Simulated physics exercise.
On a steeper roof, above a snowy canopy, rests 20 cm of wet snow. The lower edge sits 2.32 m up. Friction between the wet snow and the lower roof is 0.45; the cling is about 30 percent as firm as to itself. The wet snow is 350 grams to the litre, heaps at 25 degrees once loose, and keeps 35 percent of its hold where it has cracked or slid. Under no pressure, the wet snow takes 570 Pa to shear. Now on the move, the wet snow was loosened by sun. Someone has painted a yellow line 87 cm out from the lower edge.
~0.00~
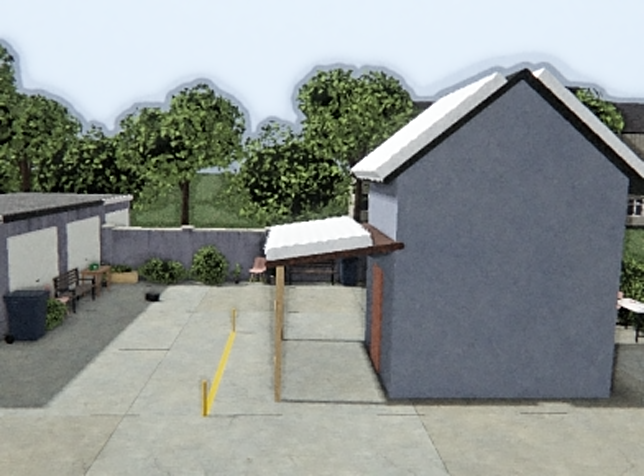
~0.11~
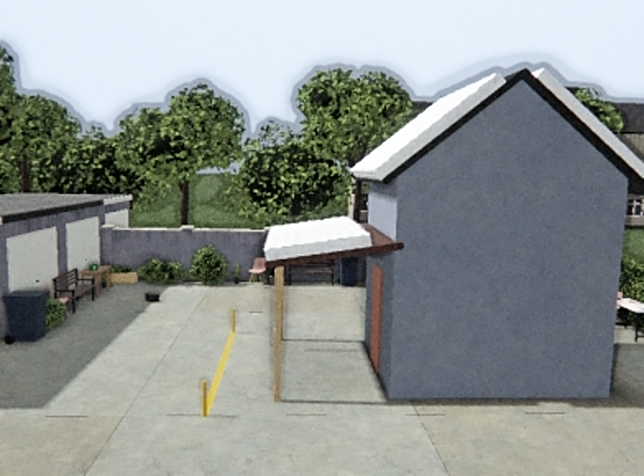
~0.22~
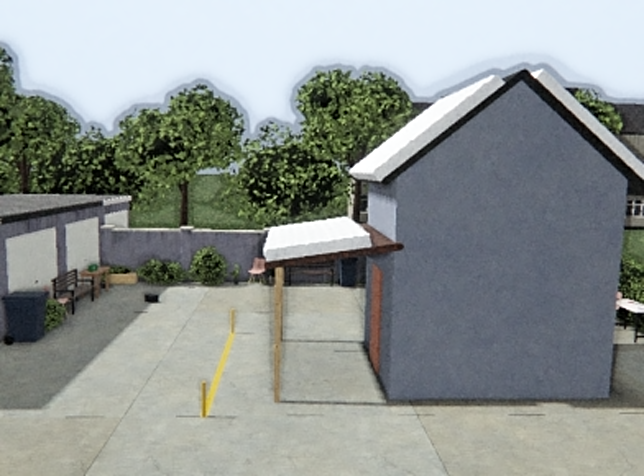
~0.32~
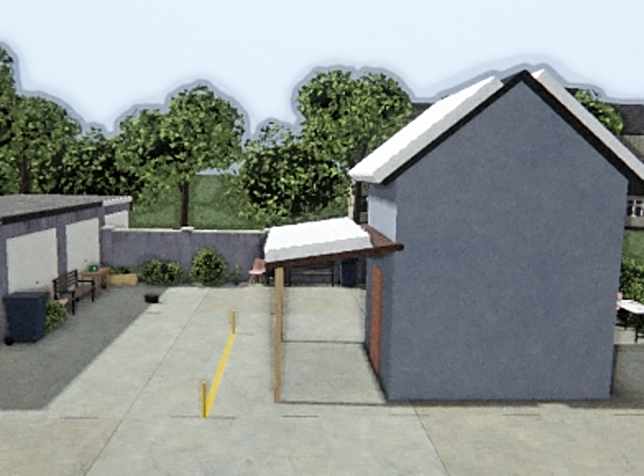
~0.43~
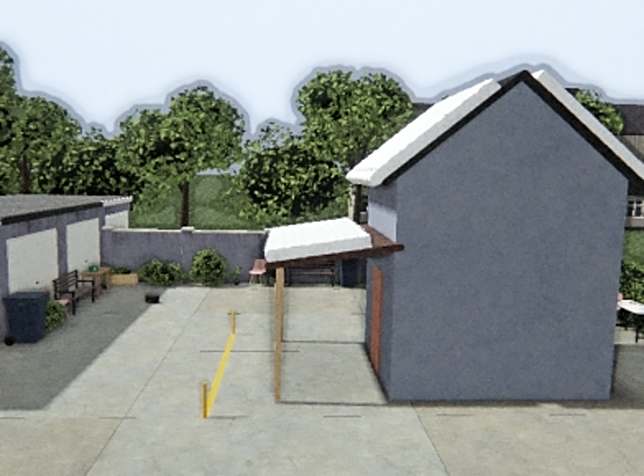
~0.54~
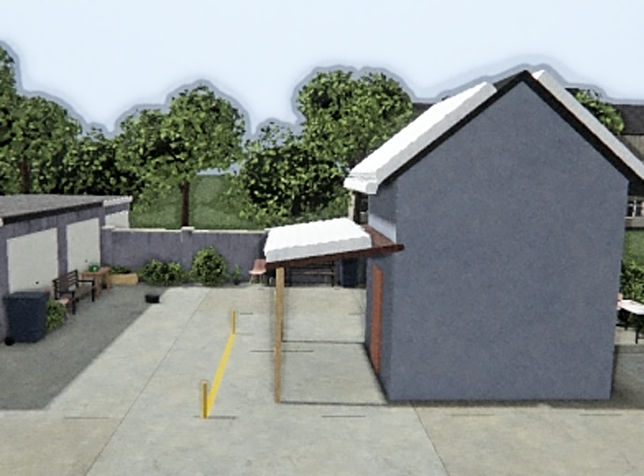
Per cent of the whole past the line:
0 out of 100.
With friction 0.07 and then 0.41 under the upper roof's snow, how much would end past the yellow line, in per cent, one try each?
I'd say 30 %, followed by 8 %.
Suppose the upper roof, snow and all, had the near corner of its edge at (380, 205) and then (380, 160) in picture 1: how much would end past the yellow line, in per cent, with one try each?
Try 1: Near 0 %; try 2: Near 8 %.
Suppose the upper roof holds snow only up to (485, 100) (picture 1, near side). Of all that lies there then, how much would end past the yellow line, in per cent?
0 %.
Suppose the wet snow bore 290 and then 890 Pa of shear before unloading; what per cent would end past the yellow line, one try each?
In turn about 12 %, 0 %.
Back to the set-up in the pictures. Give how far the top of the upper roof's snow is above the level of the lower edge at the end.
Looks like around 0.8 m above that edge.
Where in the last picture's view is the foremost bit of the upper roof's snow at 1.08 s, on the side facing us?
(337, 238) or thereabouts.
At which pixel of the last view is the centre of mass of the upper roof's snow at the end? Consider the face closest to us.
I'd place it around (323, 233).
By 1.08 s, none is below the lower edge and 0 % is past the line.
By 1.72 s, none is below the lower edge and 0 % is past the line.
By 2.36 s, none is below the lower edge and 0 % is past the line.
By 3.00 s, none is below the lower edge and 0 % is past the line.
By 3.10 s, at the end, none is below the lower edge and 0 % is past the line.
